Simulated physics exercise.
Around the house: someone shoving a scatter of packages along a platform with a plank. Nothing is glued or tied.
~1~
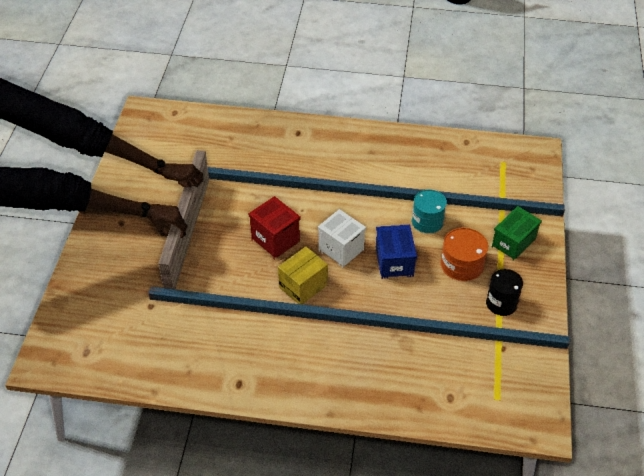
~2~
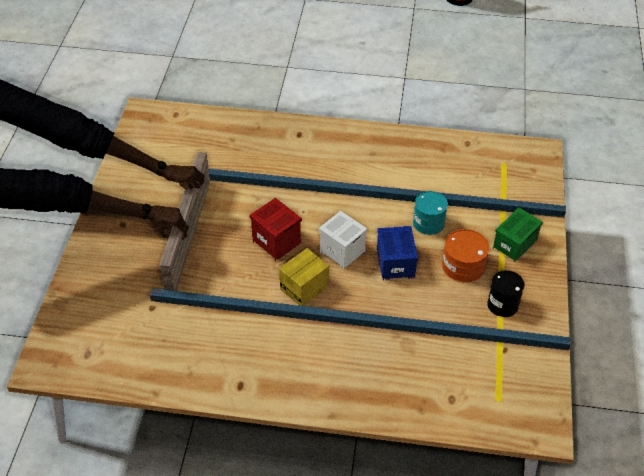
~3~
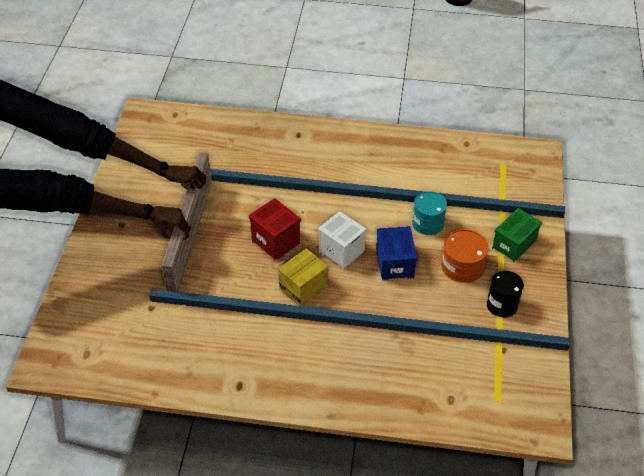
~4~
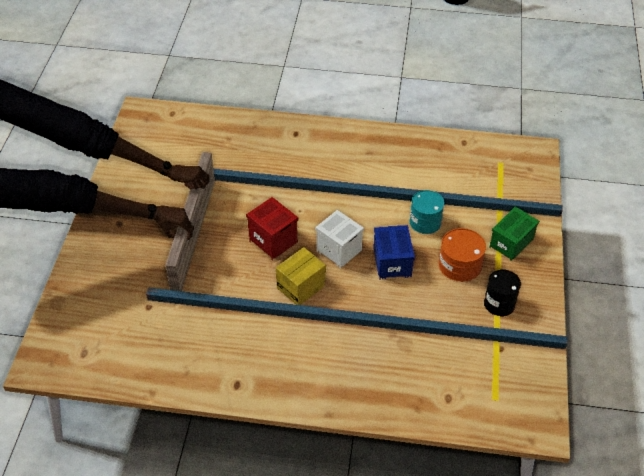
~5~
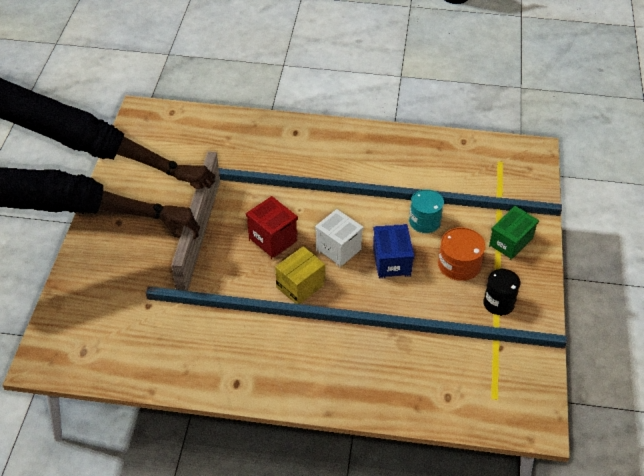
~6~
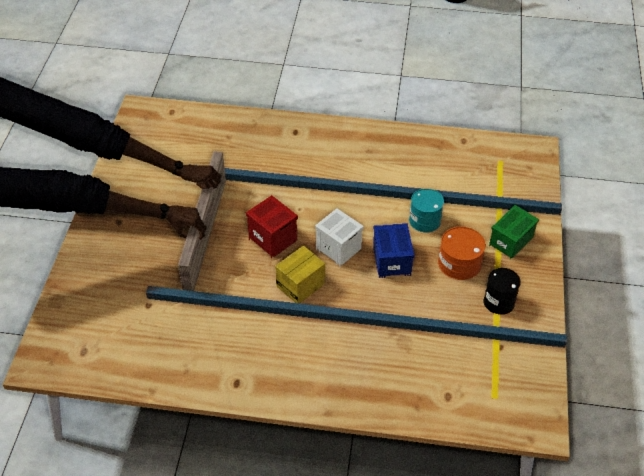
Two hands sliding a plank slowly rightward between blue rails on a wooden table, the scattered coloured boxes and canisters staying still.
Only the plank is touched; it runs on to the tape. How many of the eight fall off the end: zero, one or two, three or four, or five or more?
In the end the number that fall off is one or two.
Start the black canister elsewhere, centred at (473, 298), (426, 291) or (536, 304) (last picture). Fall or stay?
In that order, it stays on; remains up; survives.
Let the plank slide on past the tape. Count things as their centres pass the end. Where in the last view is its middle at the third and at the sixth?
Its middle is around (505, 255) and later (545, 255).
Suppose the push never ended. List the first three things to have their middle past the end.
The order is the orange canister, then the blue tote, then the white tote.
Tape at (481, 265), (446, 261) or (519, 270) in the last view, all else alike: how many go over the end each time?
The counts: 2, 1 and 5.
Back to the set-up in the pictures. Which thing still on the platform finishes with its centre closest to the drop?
That is the white tote.
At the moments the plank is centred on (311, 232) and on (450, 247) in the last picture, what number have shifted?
The counts are 4 and 7.
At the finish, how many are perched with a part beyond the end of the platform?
It comes to 2.
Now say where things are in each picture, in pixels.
The first picture shows green tote (516, 234); black canister (504, 293); orange canister (464, 254); plank (186, 219); tape (501, 269).
The second picture shows black canister (506, 294); blue tote (397, 253).
The third picture shows orange canister (464, 256); plank (188, 221).
The fourth picture shows green tote (514, 234); yellow box (301, 277).
The fifth picture shows black canister (502, 292); white tote (339, 239).
The sixth picture shows green tote (513, 232); black canister (502, 291); orange canister (461, 253); plank (204, 220); tape (498, 267).
Soon after, none off yet; green tote at rest near (513, 232); black canister at rest near (502, 291); orange canister at rest near (461, 253).
After that, none off yet; green tote displaced a little near (527, 227); black canister at rest near (502, 291); orange canister displaced well along near (534, 259).
In the end, the number that fall off is one or two; gone, blue tote and orange canister.
